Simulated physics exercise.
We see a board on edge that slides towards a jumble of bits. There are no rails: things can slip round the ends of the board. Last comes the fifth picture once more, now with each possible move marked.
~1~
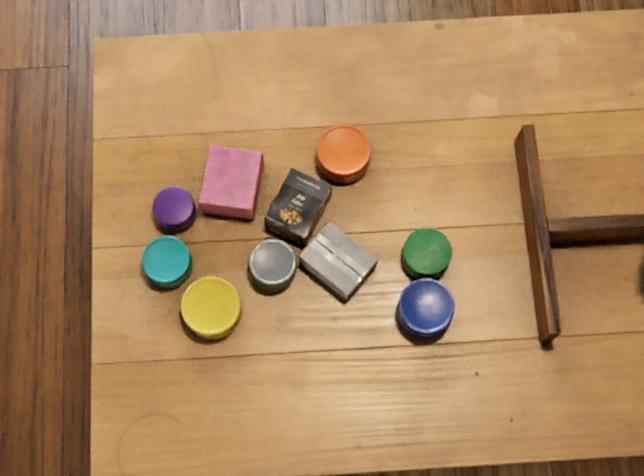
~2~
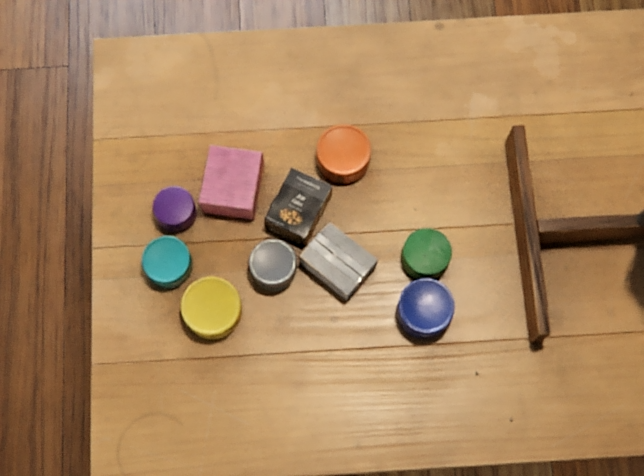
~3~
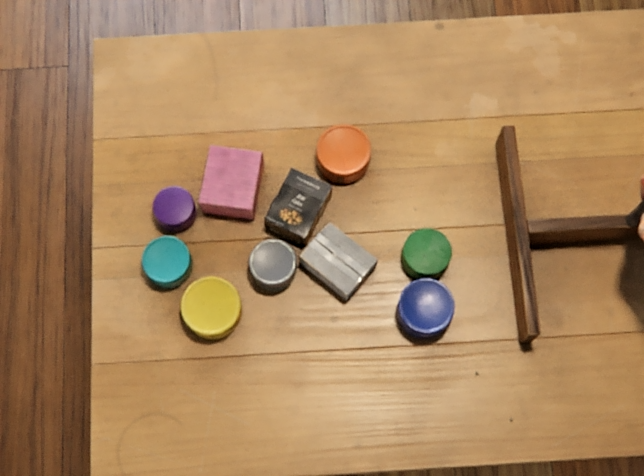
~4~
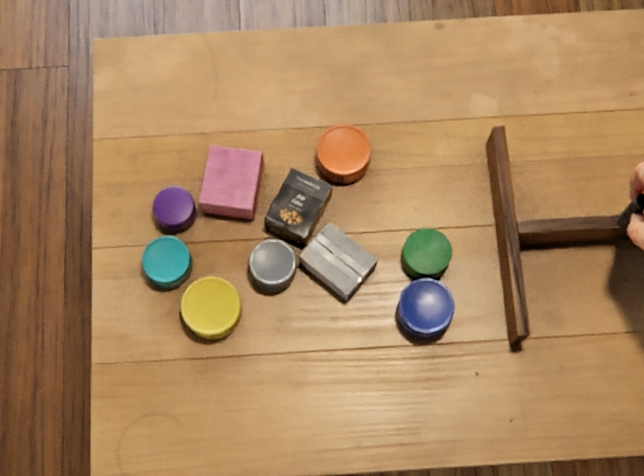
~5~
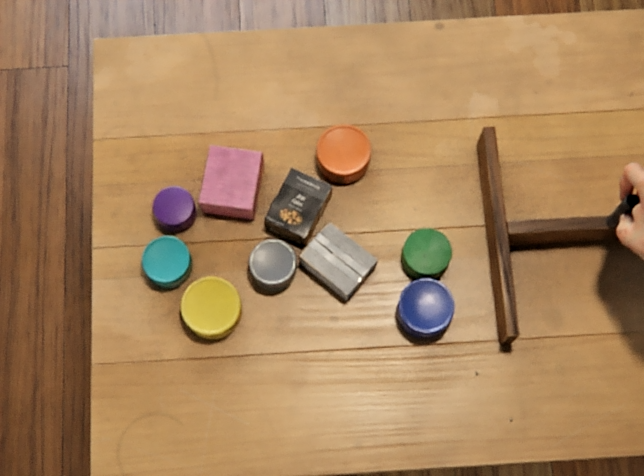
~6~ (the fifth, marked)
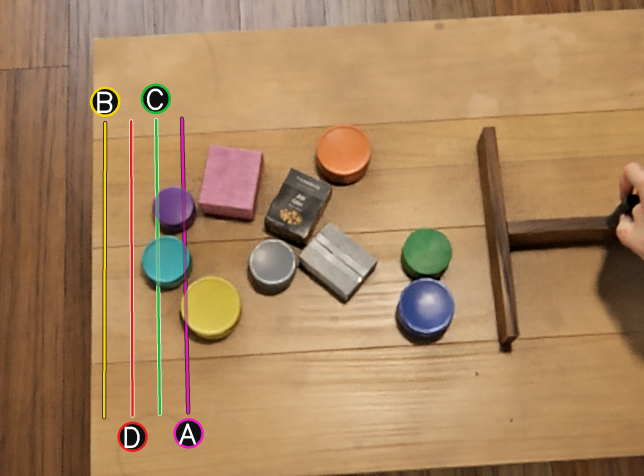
A hand sliding a dark wooden T-shaped pusher slowly left across a wooden tabletop towards unmoving coloured round tins and small boxes.
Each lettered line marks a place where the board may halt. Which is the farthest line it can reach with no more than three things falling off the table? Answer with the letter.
The farthest such stop is A.
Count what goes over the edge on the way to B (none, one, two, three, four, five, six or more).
Six or more.
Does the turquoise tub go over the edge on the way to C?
Yes.
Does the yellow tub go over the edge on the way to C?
Yes.
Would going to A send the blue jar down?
By then, no.
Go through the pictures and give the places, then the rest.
The first frame shows board (542, 225); grey tin (274, 266); white box (338, 262).
The second frame shows board (532, 226); orange tub (344, 154).
The third frame shows board (522, 227); black box (299, 207).
The fourth frame shows board (511, 227); turquoise tub (167, 262).
The fifth frame shows board (501, 228); pink block (232, 182); green tin (427, 255); grey tin (274, 266).
On the marked copy, A at (185, 259); B at (105, 264); C at (158, 260); D at (132, 262).
With A. Early on, board (388, 234); blue jar (358, 318); grey tin (261, 268).
Further on, board (275, 241); turquoise tub (107, 261); purple tin (146, 213).
At the end, board (185, 246); grey tin over the edge; purple tin over the edge; three fallen.
As for the rest, B drops ten; C drops six; D drops six.
